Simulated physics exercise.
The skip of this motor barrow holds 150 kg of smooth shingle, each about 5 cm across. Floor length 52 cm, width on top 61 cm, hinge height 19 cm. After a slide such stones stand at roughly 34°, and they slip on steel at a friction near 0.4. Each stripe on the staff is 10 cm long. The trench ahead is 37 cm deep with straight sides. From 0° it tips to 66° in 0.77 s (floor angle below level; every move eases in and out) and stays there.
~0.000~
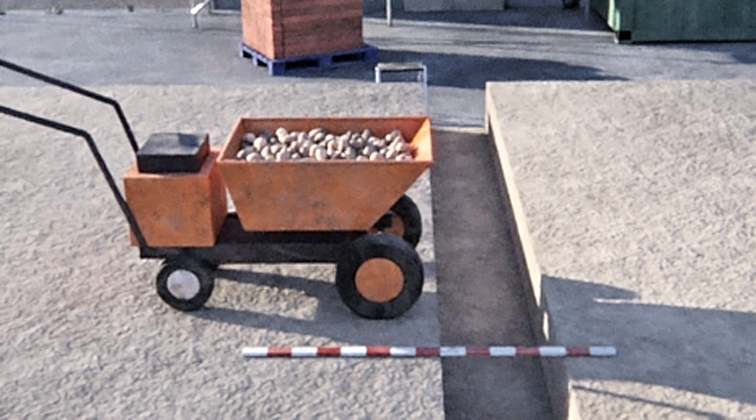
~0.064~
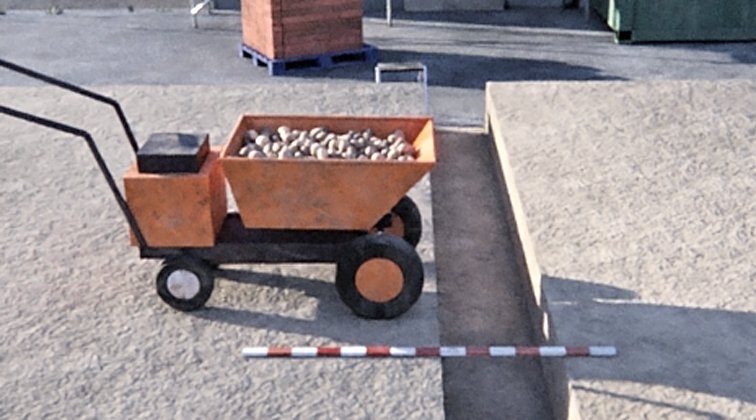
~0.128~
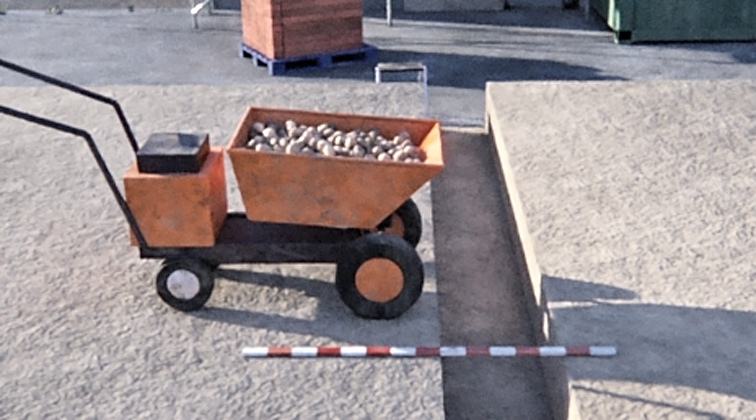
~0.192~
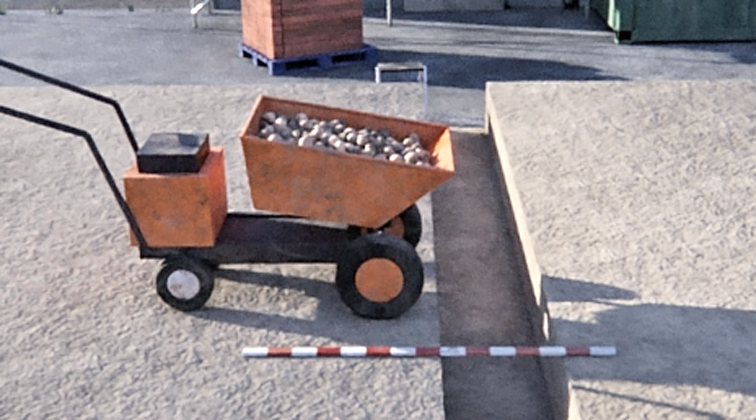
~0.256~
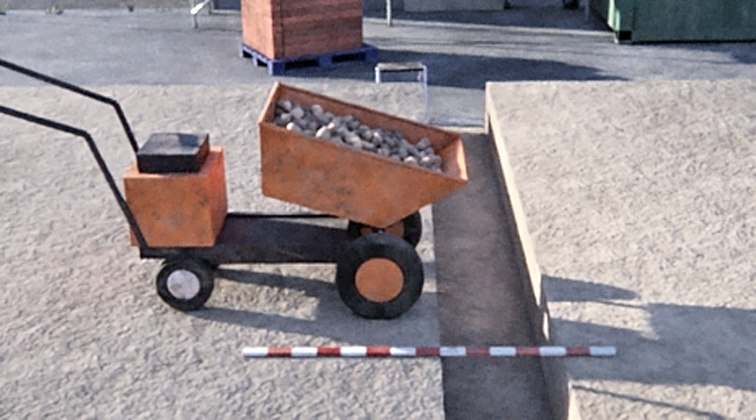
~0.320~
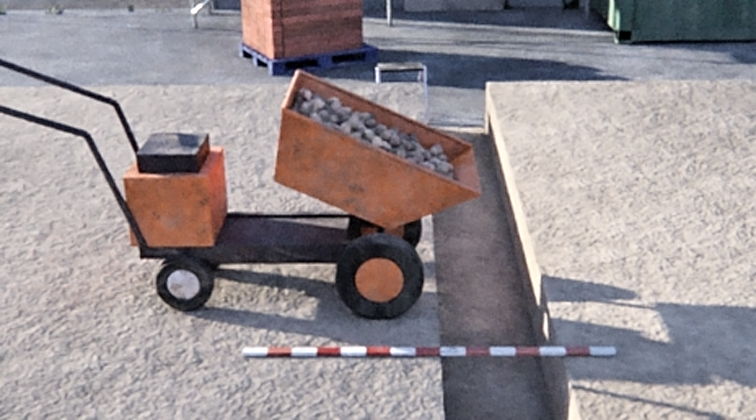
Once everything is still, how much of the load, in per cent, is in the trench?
Close to 41 in a hundred.
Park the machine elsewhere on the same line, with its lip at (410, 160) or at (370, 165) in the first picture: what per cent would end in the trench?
First some 60, then 95 per cent.
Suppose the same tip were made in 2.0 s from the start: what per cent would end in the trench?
In that case some 55 per cent.
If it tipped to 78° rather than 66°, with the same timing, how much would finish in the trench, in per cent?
Then about 50 per cent.
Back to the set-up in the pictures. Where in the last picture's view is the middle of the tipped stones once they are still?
Around (570, 282).
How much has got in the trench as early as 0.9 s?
About 10 per cent by then.
After 0.6 s the floor is at 56°; 100 % in the skip; the foremost stones are at (501, 225).
After 0.9 s the floor is at 66°; 72 % in the skip, 11 % in the trench, 18 % past the trench; the foremost stones are at (594, 284).
After 1.2 s the floor is at 66°; 25 % in the skip, 19 % in the trench, 56 % past the trench; the foremost stones are at (752, 271).
After 3.2 s the floor is at 66°; 0 % in the skip, 41 % in the trench, 59 % past the trench; the foremost stones are past the picture's edge.
